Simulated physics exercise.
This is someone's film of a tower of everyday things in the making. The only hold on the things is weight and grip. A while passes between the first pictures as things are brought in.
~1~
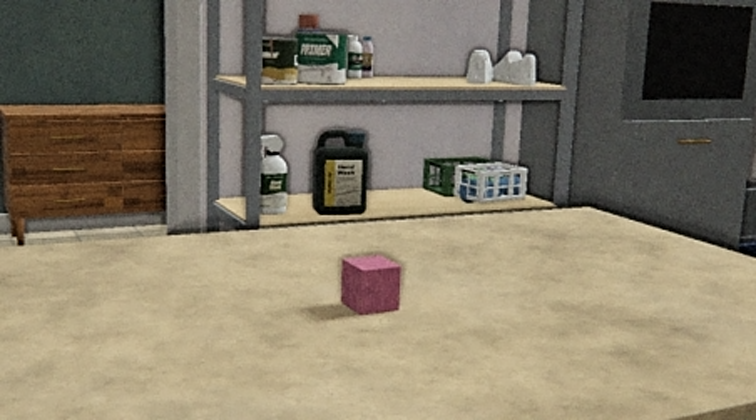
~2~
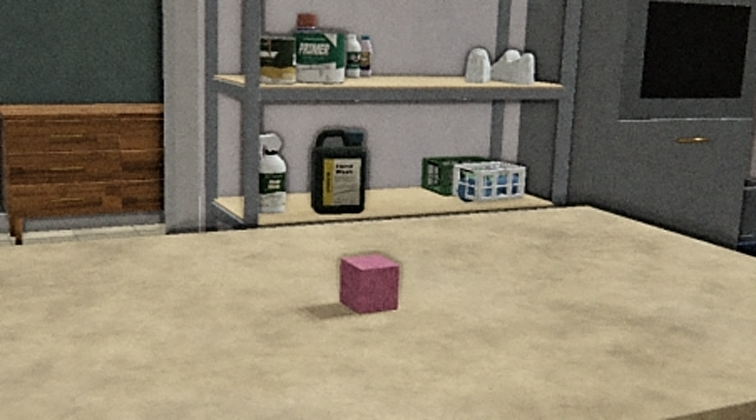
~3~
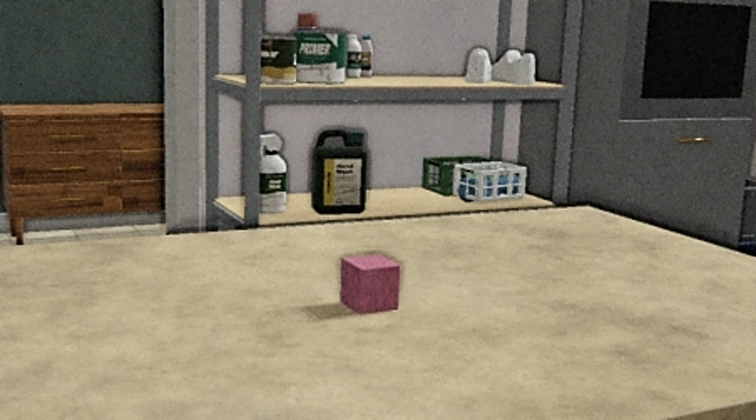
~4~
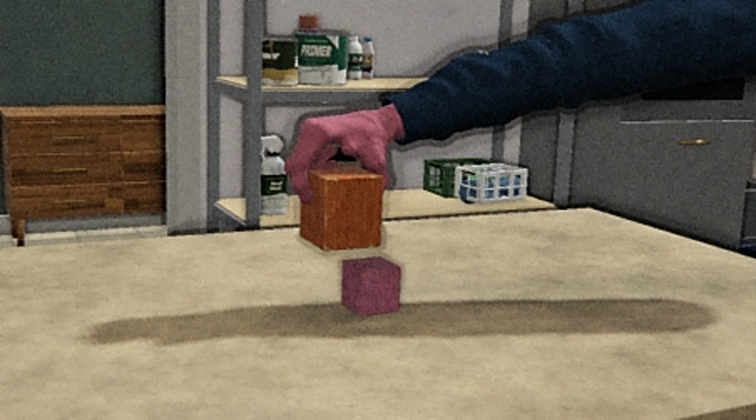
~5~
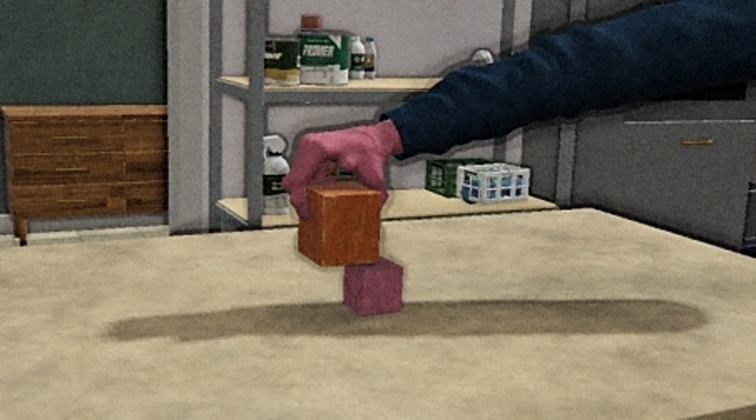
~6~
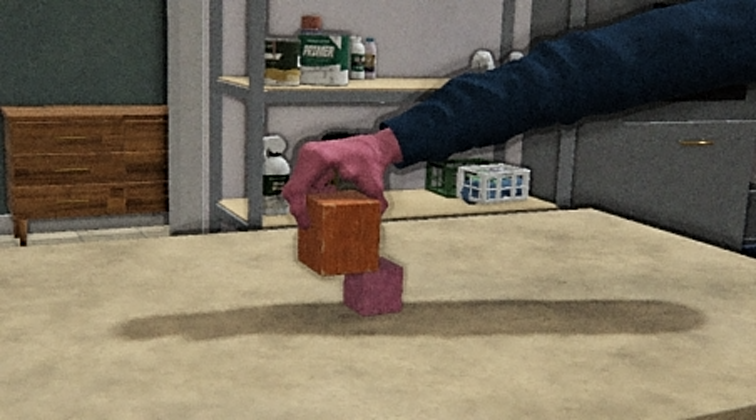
On a pale tabletop before storage shelves, a hand holding an orange block appears above a small pink block and lowers it slightly.
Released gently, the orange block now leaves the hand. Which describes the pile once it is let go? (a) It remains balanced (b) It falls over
Option b: It falls over.
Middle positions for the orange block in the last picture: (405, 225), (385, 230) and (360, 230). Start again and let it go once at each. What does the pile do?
Attempt one, the pile falls over; attempt two, it survives; attempt three, it survives.
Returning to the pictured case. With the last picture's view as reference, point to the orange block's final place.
End spot: Near (267, 288).
Then, 0.30 s later than the last frame, orange block now fallen.
Then, 0.40 s later than the last frame, things are still on the move.
When it is over, fallen, orange block; pink block as before. End places, in pixels of the last picture, orange block near (267, 288). The pile gives way.
